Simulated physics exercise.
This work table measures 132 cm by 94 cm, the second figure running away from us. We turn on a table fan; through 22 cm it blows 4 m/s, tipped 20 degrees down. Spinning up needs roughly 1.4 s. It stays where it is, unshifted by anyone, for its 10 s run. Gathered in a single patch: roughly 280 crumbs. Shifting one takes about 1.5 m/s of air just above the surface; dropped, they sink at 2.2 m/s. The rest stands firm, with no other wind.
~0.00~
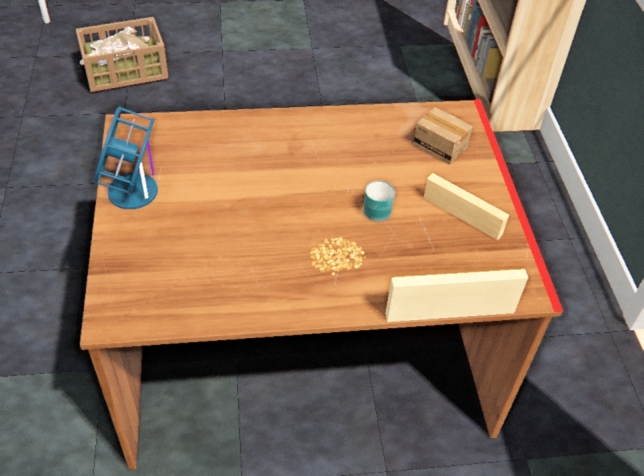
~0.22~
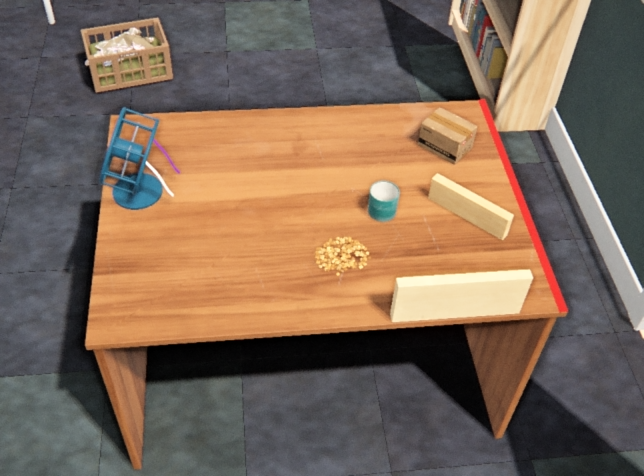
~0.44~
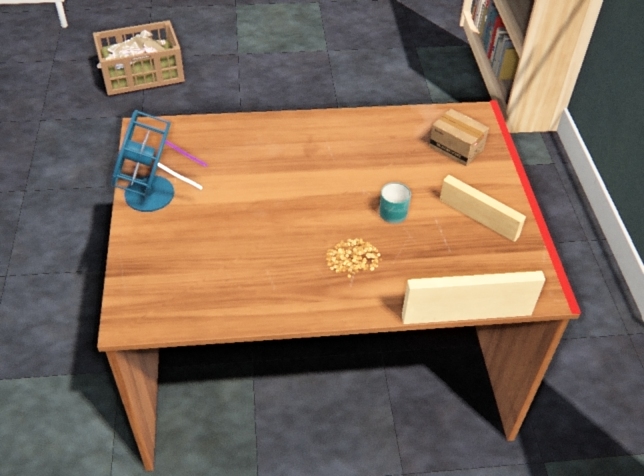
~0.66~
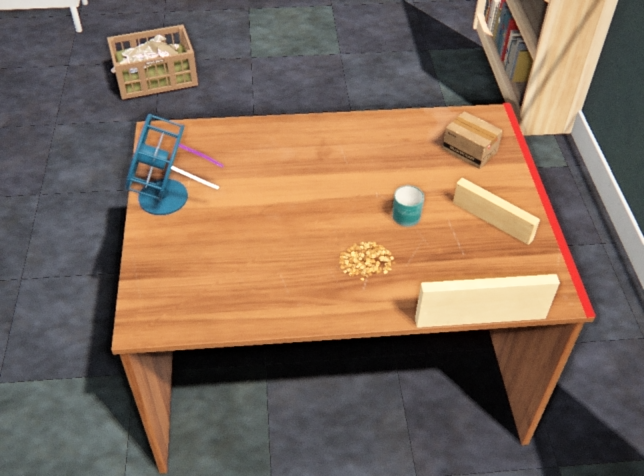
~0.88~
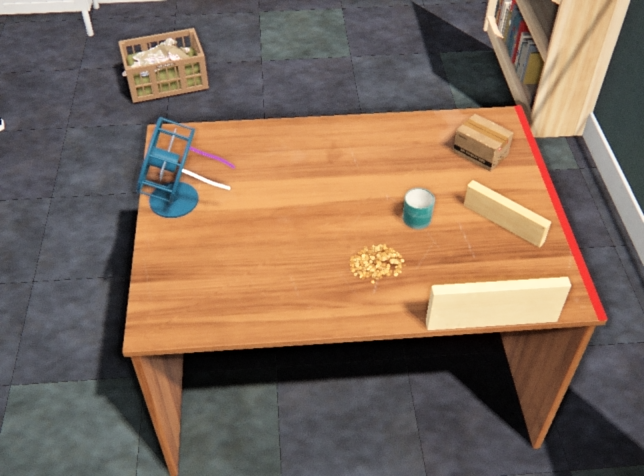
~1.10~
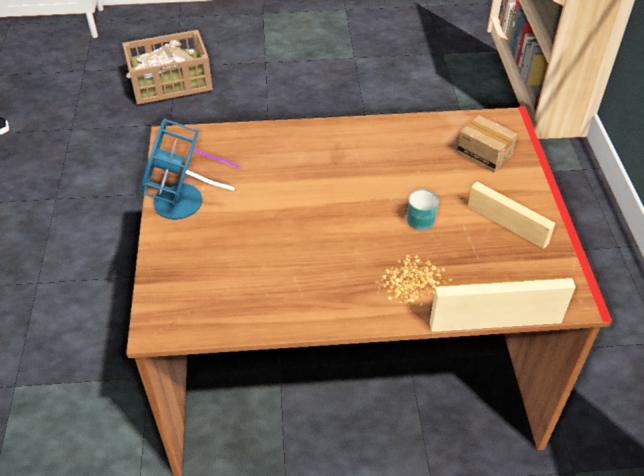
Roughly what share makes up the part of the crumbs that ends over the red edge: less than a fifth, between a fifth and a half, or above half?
It is above half.
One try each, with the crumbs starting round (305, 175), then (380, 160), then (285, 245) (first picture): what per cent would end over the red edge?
First try near 60 %, second near 60 %, third near 80 %.
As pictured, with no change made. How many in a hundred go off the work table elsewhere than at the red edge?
Near 4 %.
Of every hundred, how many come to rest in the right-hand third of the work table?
Roughly 0 in a hundred.
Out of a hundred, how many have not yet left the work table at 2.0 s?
I'd say some 4 % at that moment.
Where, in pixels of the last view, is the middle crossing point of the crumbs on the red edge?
I'd say roughly (607, 310).
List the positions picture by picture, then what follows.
In the first picture, the middle of the crumbs is near (337, 257), none has stirred yet and the mouth of the table fan is at (125, 151).
In the second picture, the middle of the crumbs is near (342, 255), none has stirred yet and the red edge is centred on (521, 193).
In the third picture, the middle of the crumbs is near (353, 256), none has stirred yet, the top of a mug is at (396, 193) and the top of a board is at (477, 280).
In the fourth picture, the middle of the crumbs is near (367, 260) and none has stirred yet.
In the fifth picture, the middle of the crumbs is near (377, 262) and none has stirred yet.
In the sixth picture, the middle of the crumbs is near (410, 282), the farthest in sight from the table fan is at (450, 280) and about 95 % have left their places.
After 2.0 s the count stands so, 92 % are over the red edge.
After 3.2 s the count stands so, 96 % are over the red edge.
After 5.5 s the count stands so, 96 % are over the red edge.
After 10.0 s, at the end, 96 % are over the red edge.
